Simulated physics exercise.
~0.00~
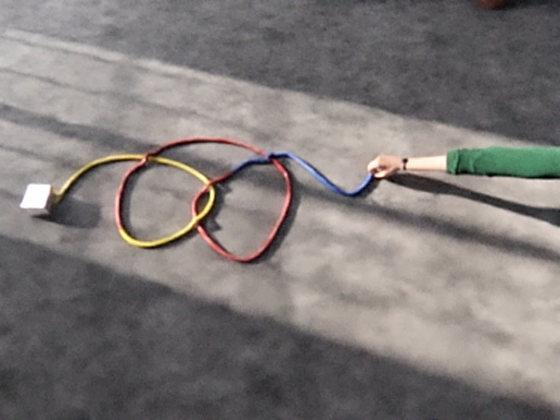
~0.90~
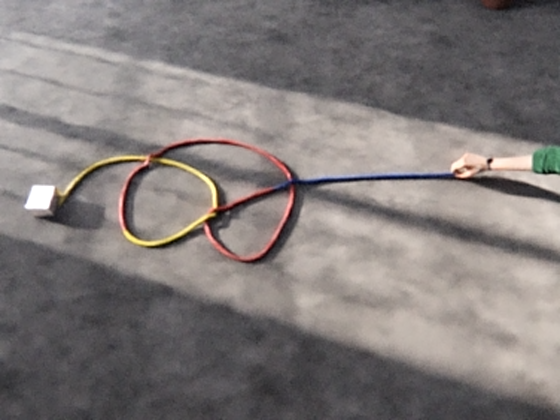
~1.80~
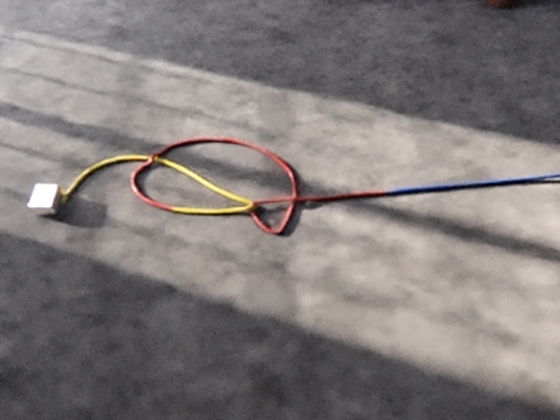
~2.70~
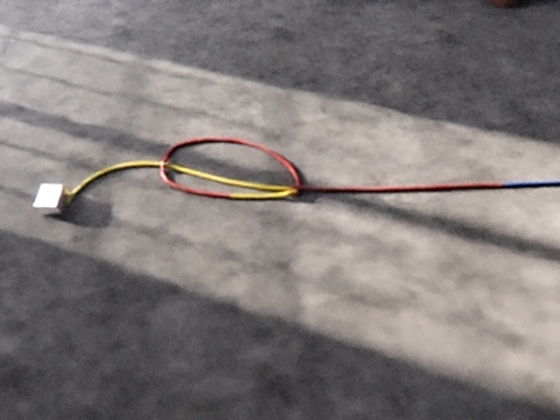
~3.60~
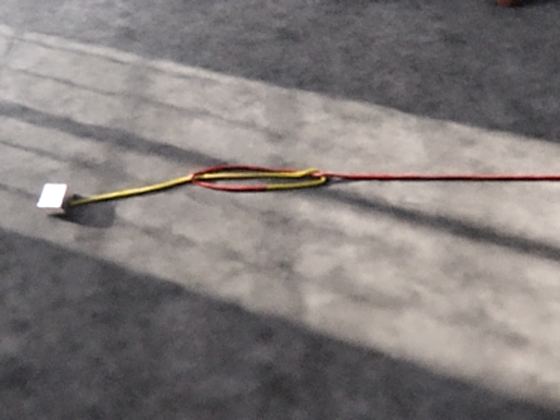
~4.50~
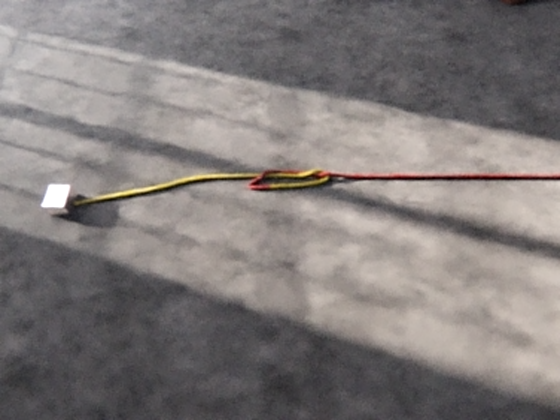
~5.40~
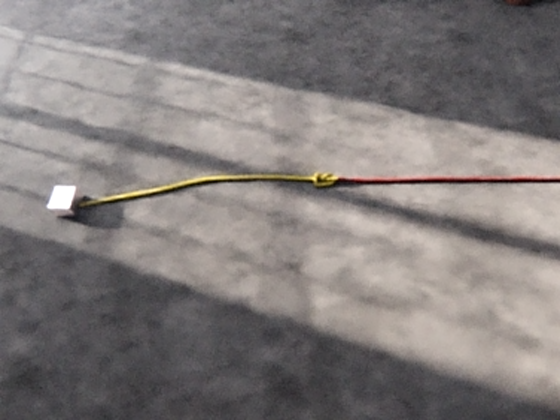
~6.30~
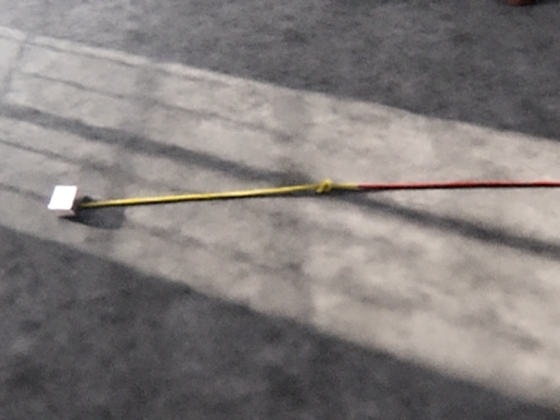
A hand in a green sleeve holds the blue right-hand end of a rope on a grey carpet, seen from above, with bands of sunlight and shadow across the floor. The rope lies in overlapping red and yellow loops, its yellow end attached to a small white-topped block at left. The hand pulls right and leaves view, straightening the blue stretch and drawing the red after it. The loops shrink and flatten into a narrow red and yellow oval, then close up. Finally the rope stretches nearly straight, with a small, tight yellow knot in it.
